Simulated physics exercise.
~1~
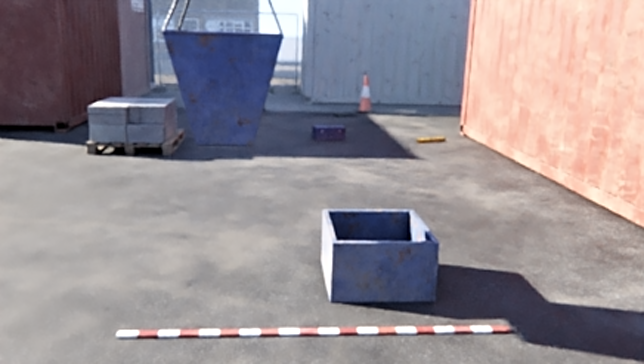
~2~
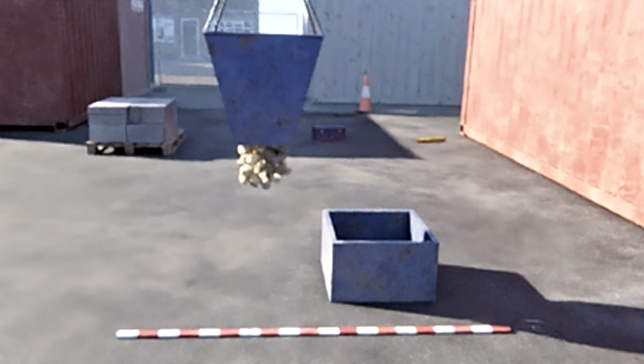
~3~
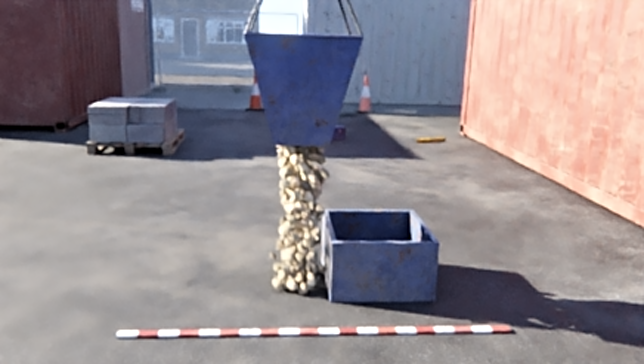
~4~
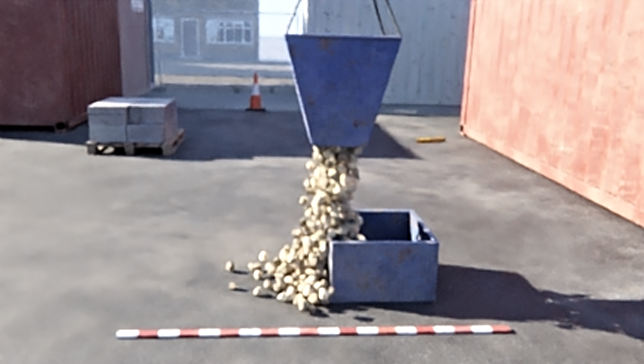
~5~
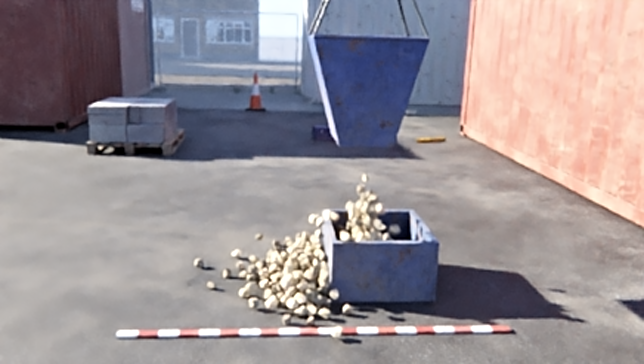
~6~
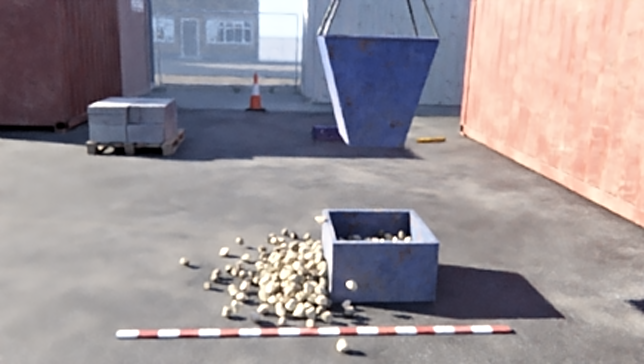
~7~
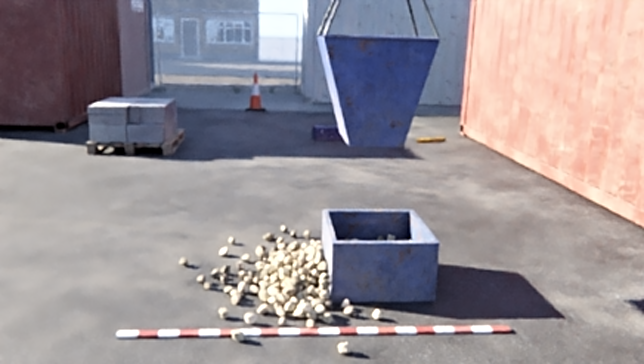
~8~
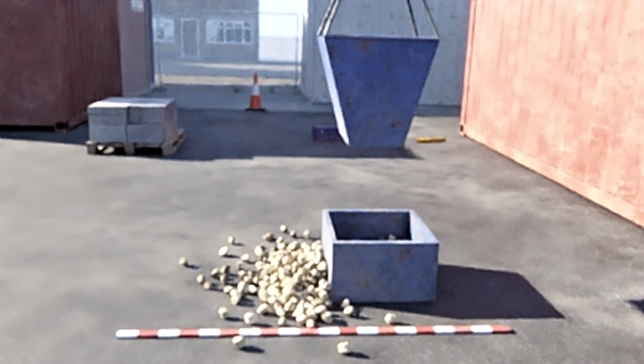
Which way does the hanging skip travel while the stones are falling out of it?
The skip travels to the right, passing from the left side of the bin towards a position above and behind it.
